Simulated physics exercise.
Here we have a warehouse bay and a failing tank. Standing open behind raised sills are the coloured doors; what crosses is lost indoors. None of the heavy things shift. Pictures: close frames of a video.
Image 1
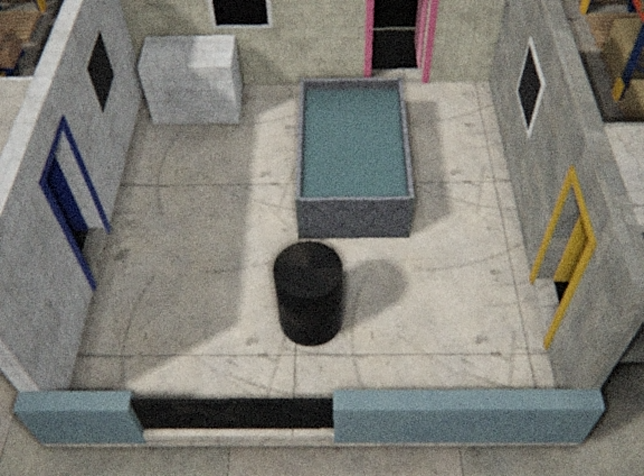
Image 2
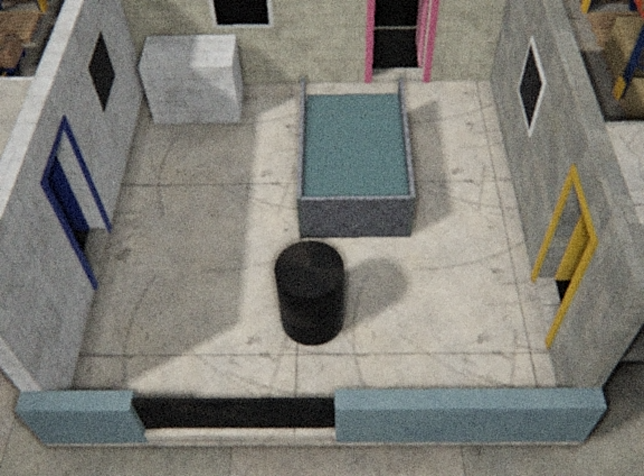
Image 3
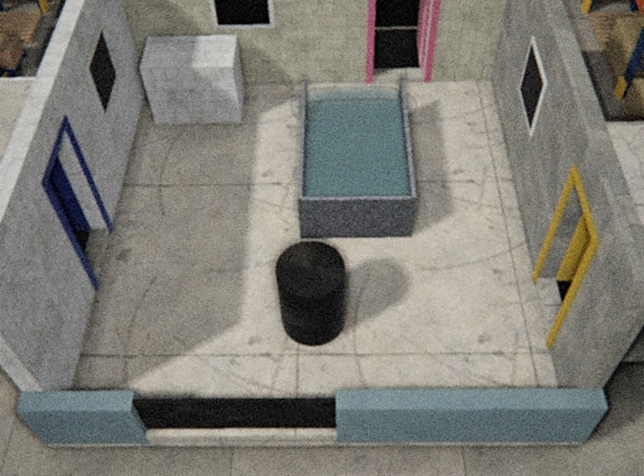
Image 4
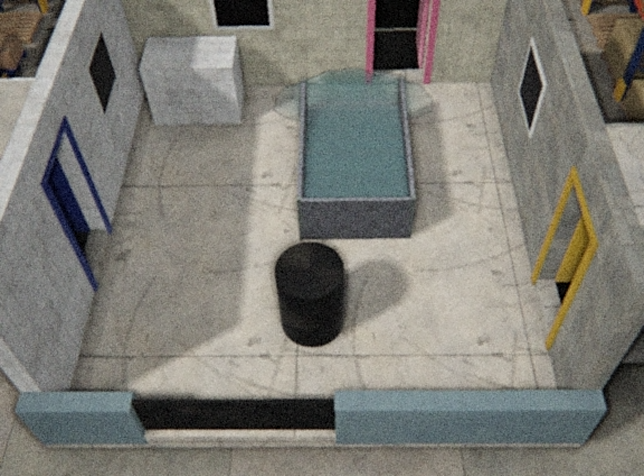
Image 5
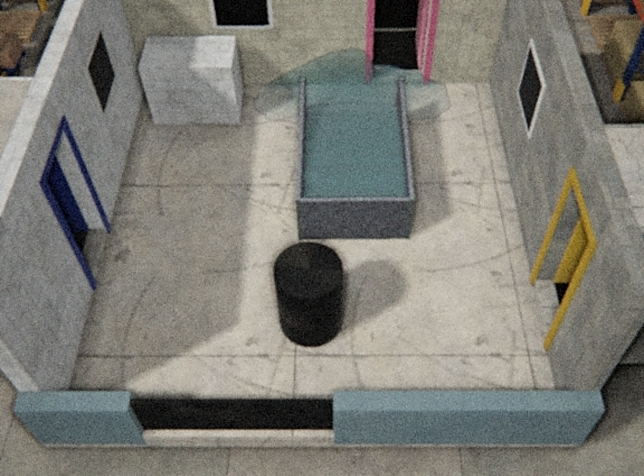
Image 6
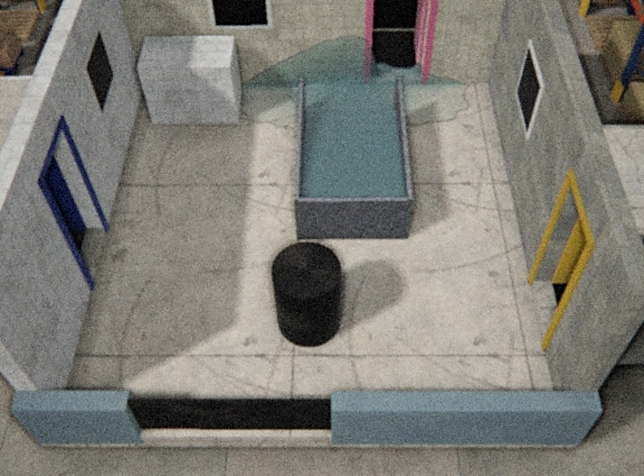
A walled warehouse bay with a pale, scuffed floor is seen from above and in front, the view staying nearly still. A grey tank of teal water stands beyond a black drum, with a pale block back left, blue, pink and yellow doorways around, and blue sills in front. The water lies still, then pours out at the tank's far side and spreads sideways along the back wall.
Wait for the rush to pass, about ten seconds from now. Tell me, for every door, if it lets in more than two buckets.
In the end yellow door: Does not exceed it; pink door: Exceeds it; blue door: Does not exceed it.
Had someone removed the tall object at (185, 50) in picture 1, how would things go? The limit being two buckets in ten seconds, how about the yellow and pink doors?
Note - yellow misses the mark, pink surpasses it.
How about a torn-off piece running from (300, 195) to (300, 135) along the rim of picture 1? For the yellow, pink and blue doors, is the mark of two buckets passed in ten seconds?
Yellow door: Short of the mark; pink door: Short of the mark; blue door: Beyond the mark.
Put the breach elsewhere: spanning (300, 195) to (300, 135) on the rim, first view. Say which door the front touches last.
The yellow-painted one.
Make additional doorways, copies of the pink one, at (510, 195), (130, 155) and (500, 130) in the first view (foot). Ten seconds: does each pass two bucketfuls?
Going door by door: The first remains below the limit, the second remains below the limit, the third runs past the limit.
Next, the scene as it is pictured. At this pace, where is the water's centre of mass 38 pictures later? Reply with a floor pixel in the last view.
The water's centre sits above (317, 230).
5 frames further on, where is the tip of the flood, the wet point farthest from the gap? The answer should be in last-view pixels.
Best guess: Near (143, 90).
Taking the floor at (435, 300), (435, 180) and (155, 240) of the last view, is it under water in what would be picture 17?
Point 1: Not wet; point 2: Not wet; point 3: Not wet.
A moment on, water covers 15 % of the floor; the yellow door not reached, the pink door far over two buckets in, the blue door not reached.
Next, water covers 30 % of the floor; the yellow door not reached, the pink door far over two buckets in, the blue door not reached.
Then, water covers 70 % of the floor; the yellow door wet at the sill, nothing in, the pink door far over two buckets in, the blue door wet at the sill, nothing in.
Later, water covers 95 % of the floor; the yellow door wet at the sill, nothing in, the pink door far over two buckets in, the blue door wet at the sill, nothing in.
In the end, water covers 100 % of the floor; the yellow door wet at the sill, nothing in, the pink door far over two buckets in, the blue door wet at the sill, nothing in.
